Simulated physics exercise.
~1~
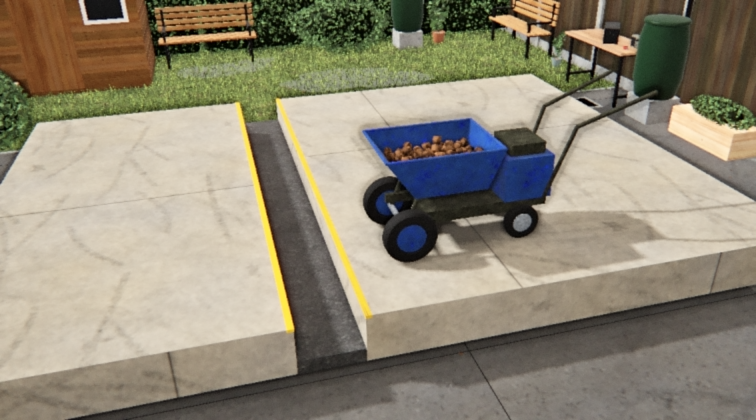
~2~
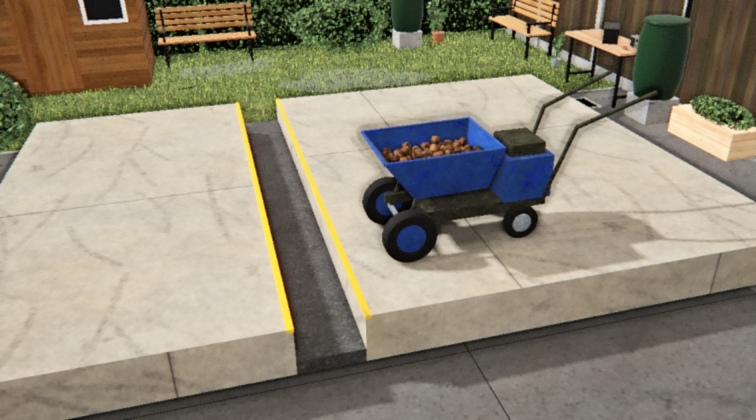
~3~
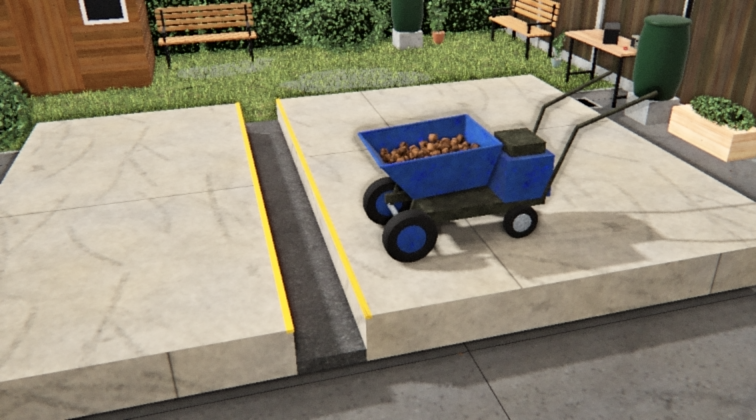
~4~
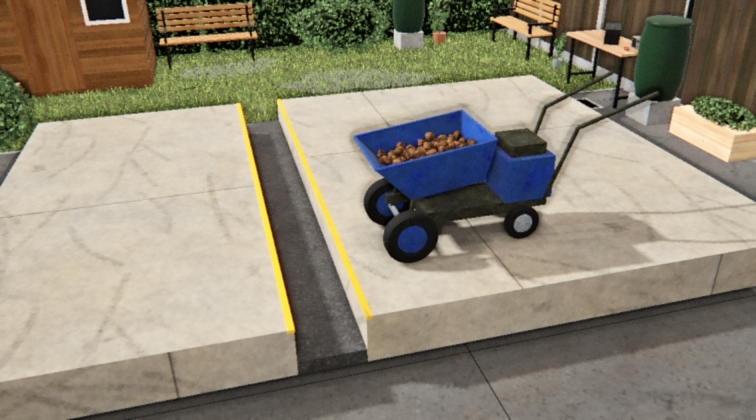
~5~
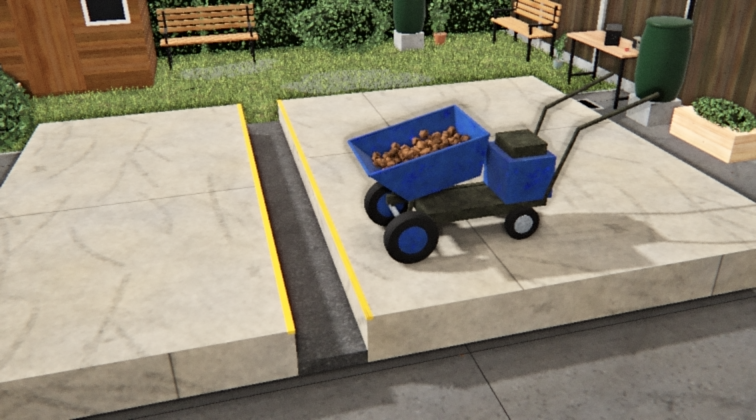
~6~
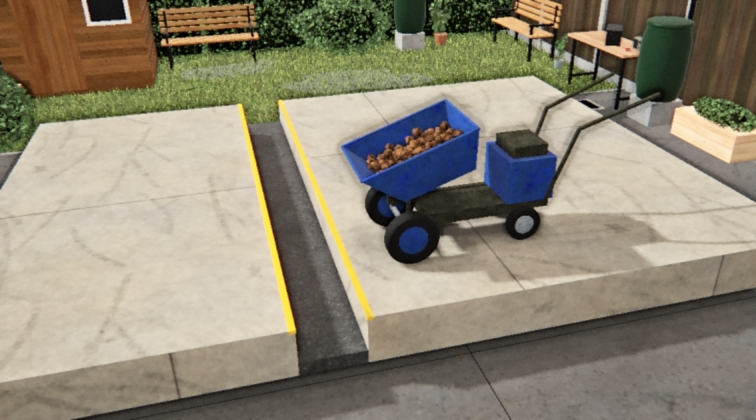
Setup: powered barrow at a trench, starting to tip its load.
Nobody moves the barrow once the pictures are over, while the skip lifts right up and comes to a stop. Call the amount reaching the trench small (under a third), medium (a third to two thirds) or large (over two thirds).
Large.
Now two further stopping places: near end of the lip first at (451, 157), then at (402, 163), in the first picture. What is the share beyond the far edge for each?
Position 1: Near 0 %; position 2: Near 0 %.
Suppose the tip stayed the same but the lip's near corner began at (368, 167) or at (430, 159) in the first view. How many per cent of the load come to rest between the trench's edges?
The first gives 70 %, the second 80 %.
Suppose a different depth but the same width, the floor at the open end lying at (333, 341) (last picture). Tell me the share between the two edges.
90 %, roughly.
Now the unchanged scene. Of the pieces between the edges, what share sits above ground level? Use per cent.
Roughly 0 percent.
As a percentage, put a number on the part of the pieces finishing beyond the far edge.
My estimate is close to 5 in a hundred.
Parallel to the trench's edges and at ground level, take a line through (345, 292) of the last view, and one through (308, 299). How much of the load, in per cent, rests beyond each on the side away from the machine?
Around 90 in a hundred for the first, 40 in a hundred for the second.
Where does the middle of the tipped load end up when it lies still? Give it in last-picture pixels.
Roughly at (302, 280).
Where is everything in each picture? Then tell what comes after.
In the first frame, lip of the skip at (387, 165), level; top of the load at (439, 154), clay clods; first edge of the trench at (358, 288); far edge at (284, 301), the trench nearly as wide as the skip, and about half as deep as wide.
In the second frame, lip of the skip at (385, 165), level; top of the load at (437, 154).
In the third frame, lip of the skip at (382, 167), tipped barely; top of the load at (435, 153).
In the fourth frame, lip of the skip at (377, 171), tipped a little; top of the load at (442, 150).
In the fifth frame, lip of the skip at (370, 176), tipped a little; top of the load at (446, 143).
In the sixth frame, lip of the skip at (362, 182), tipped clearly; top of the load at (439, 140); first edge of the trench at (359, 290); far edge at (285, 302).
Soon, skip tipped steeply; all in the skip.
A while on, skip tipped right over; about two thirds in the skip; about a quarter in or heaped over the trench; a stray few falling.
Towards the end, skip tipped right over; a stray few in the skip; nearly all in or heaped over the trench; a stray few beyond it.
Finally, skip tipped right over; nearly all in or heaped over the trench; a stray few beyond it.
